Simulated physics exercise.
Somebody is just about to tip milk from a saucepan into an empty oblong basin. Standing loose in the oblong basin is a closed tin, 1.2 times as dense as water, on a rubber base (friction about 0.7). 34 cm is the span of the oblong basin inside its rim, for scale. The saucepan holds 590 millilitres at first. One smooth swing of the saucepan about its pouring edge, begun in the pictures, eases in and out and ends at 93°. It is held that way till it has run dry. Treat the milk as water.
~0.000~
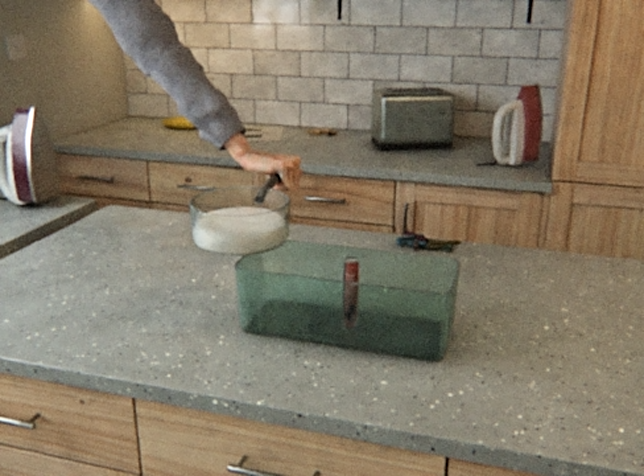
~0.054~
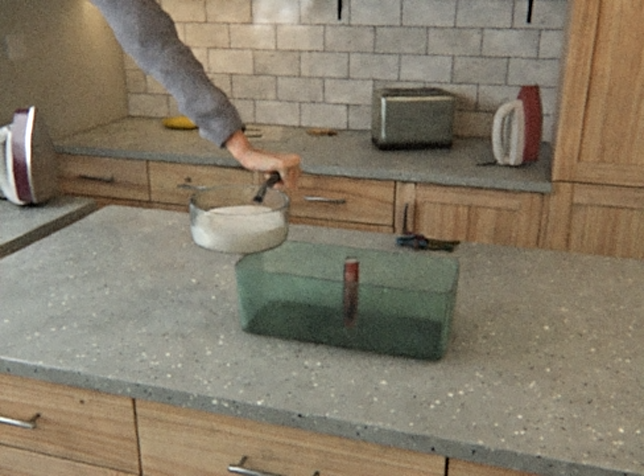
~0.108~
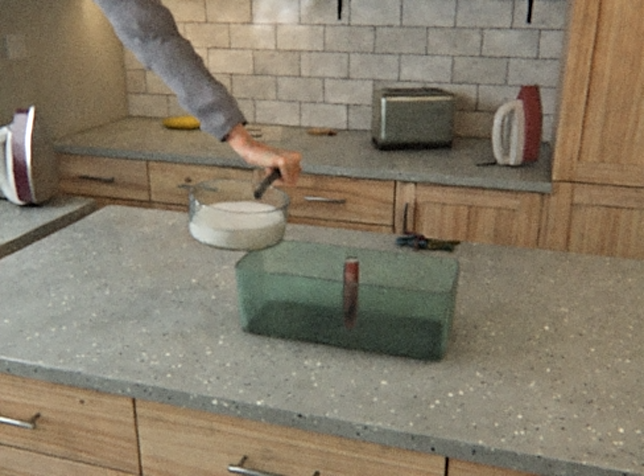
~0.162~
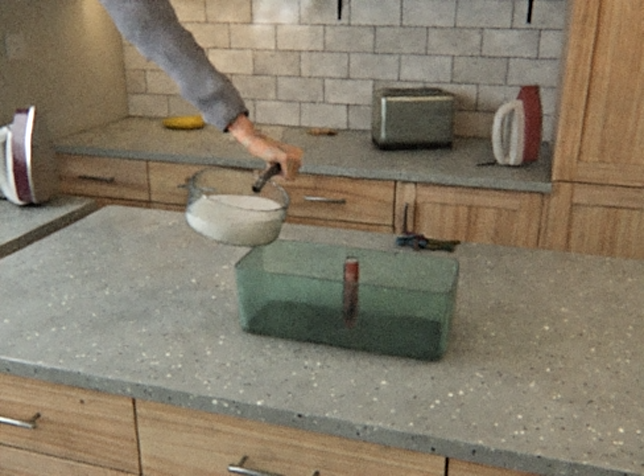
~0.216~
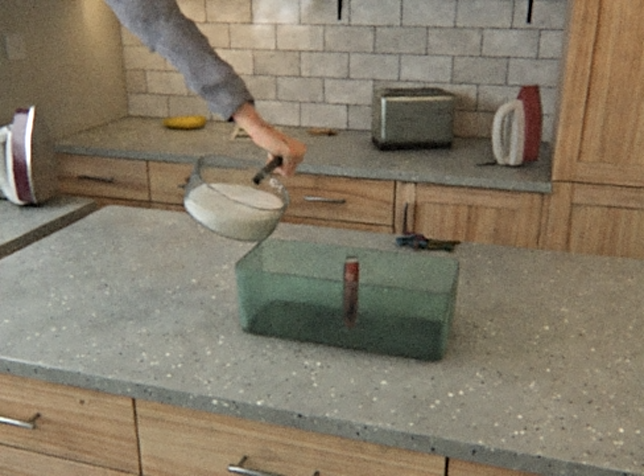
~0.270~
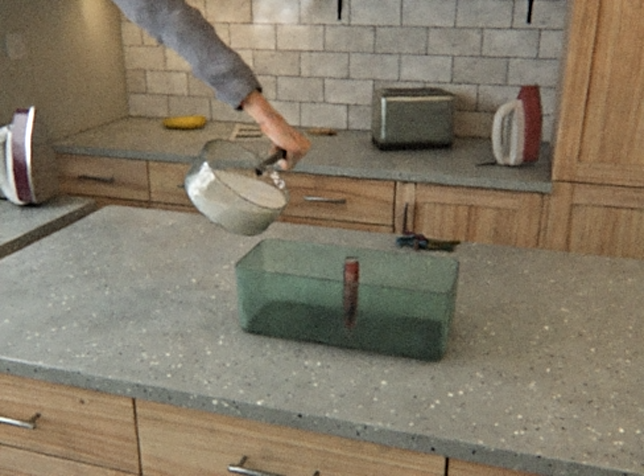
In this clip, a hand in a grey sleeve holds a clear pan of white liquid above a greenish see-through oblong basin with a reddish upright object inside, and gradually tilts the pan to the right, its left side rising.
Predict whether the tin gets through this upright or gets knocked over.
Knocked over.
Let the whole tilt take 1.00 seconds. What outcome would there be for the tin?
Then it tips over.
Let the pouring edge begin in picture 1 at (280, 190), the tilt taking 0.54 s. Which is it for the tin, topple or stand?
It tumbles.
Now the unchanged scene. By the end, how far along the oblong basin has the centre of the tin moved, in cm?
In the end the tin's centre has shifted about 8.0 centimetres.
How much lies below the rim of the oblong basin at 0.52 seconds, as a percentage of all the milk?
Fraction in basin: Approx. 8%.
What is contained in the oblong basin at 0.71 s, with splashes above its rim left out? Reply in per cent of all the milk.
The fraction sits near 80 in a hundred.
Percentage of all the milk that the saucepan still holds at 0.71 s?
Around 10 in a hundred.
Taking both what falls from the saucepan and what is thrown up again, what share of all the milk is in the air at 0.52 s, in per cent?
Around 54 in a hundred.
Then, 0.52 s in, the tilt is 88° and 37 per cent is still to pour; the tin stands where it began.
Then, 0.71 s in, the tilt is 93° and 10 per cent is still to pour; the tin leans 26°.
Then, 0.91 s in, the tilt is 93° and 3 per cent is still to pour; the tin lies on its side.
Then, 1.12 s in, the tilt is 93° and 1 per cent is still to pour; the tin lies on its side.
Finally, the tin lies on its side.
